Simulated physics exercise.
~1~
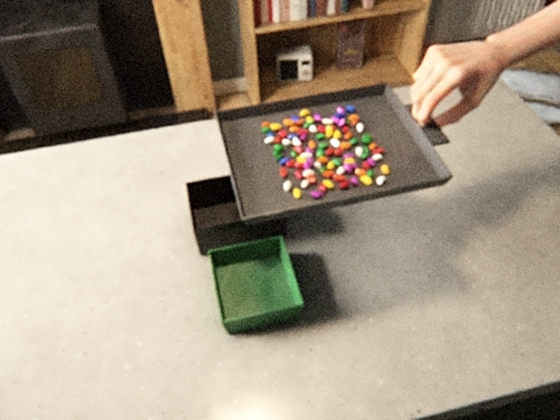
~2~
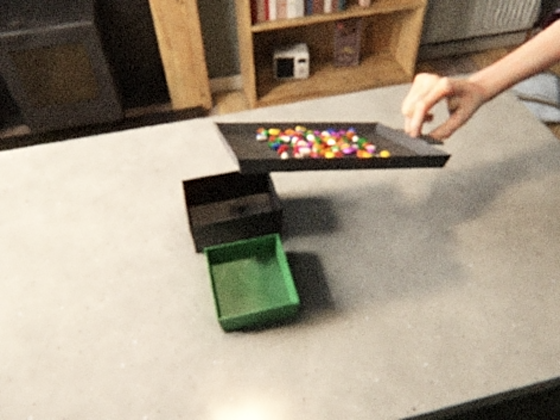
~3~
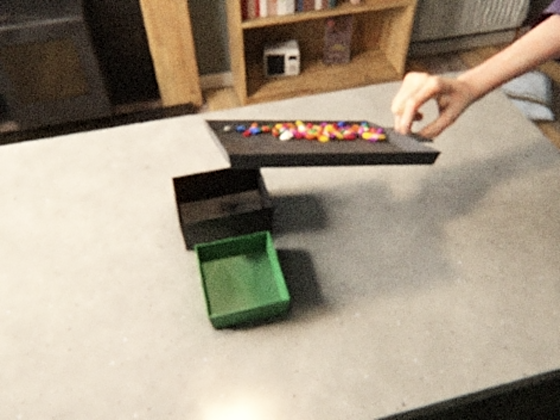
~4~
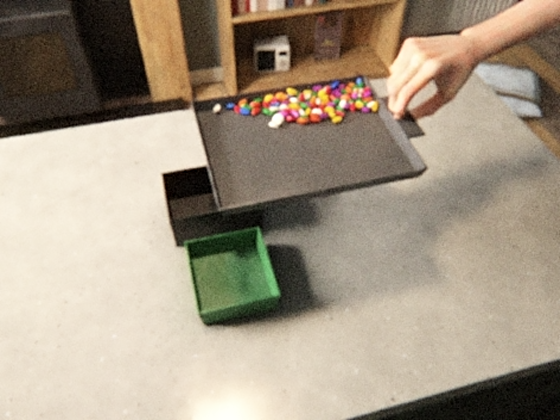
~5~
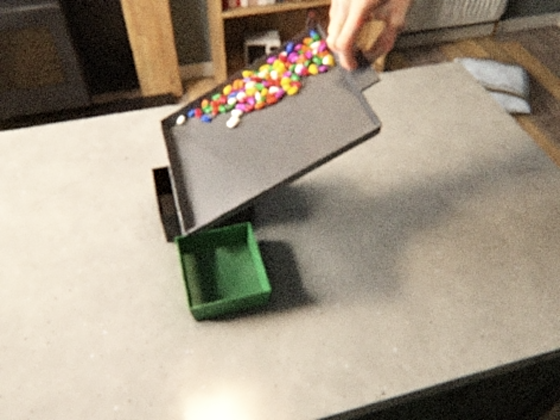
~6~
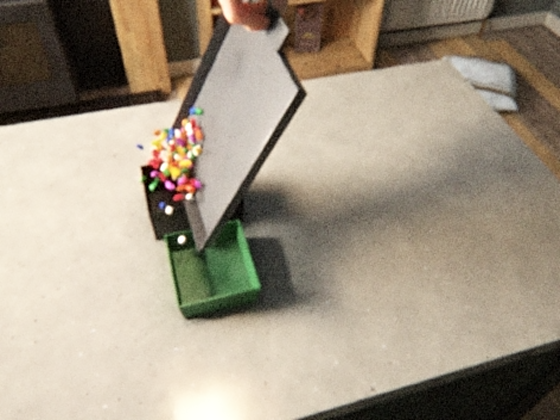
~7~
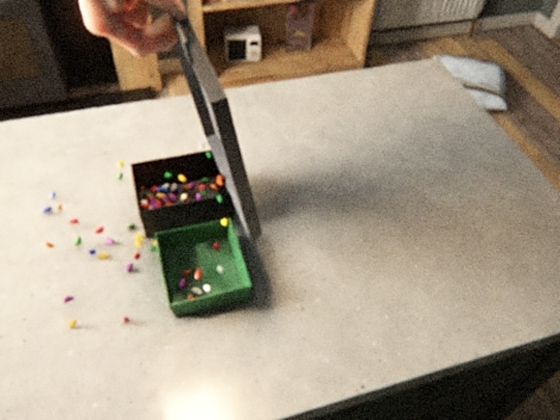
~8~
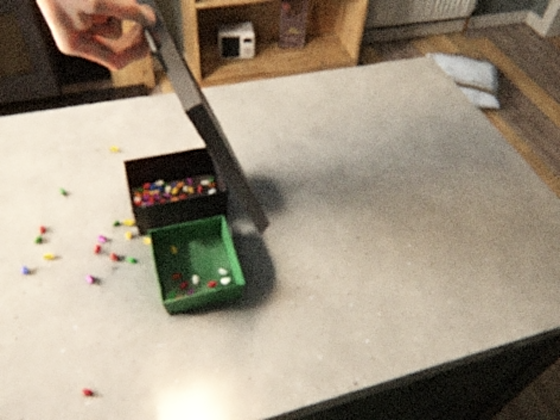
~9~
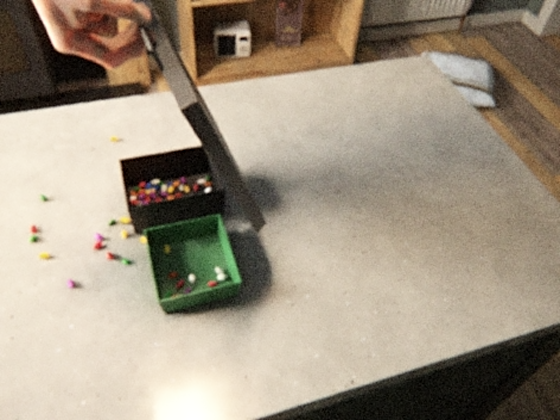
Jelly beans slide off a tilting hand-held tray, mostly into the black tin, some scattering outside.
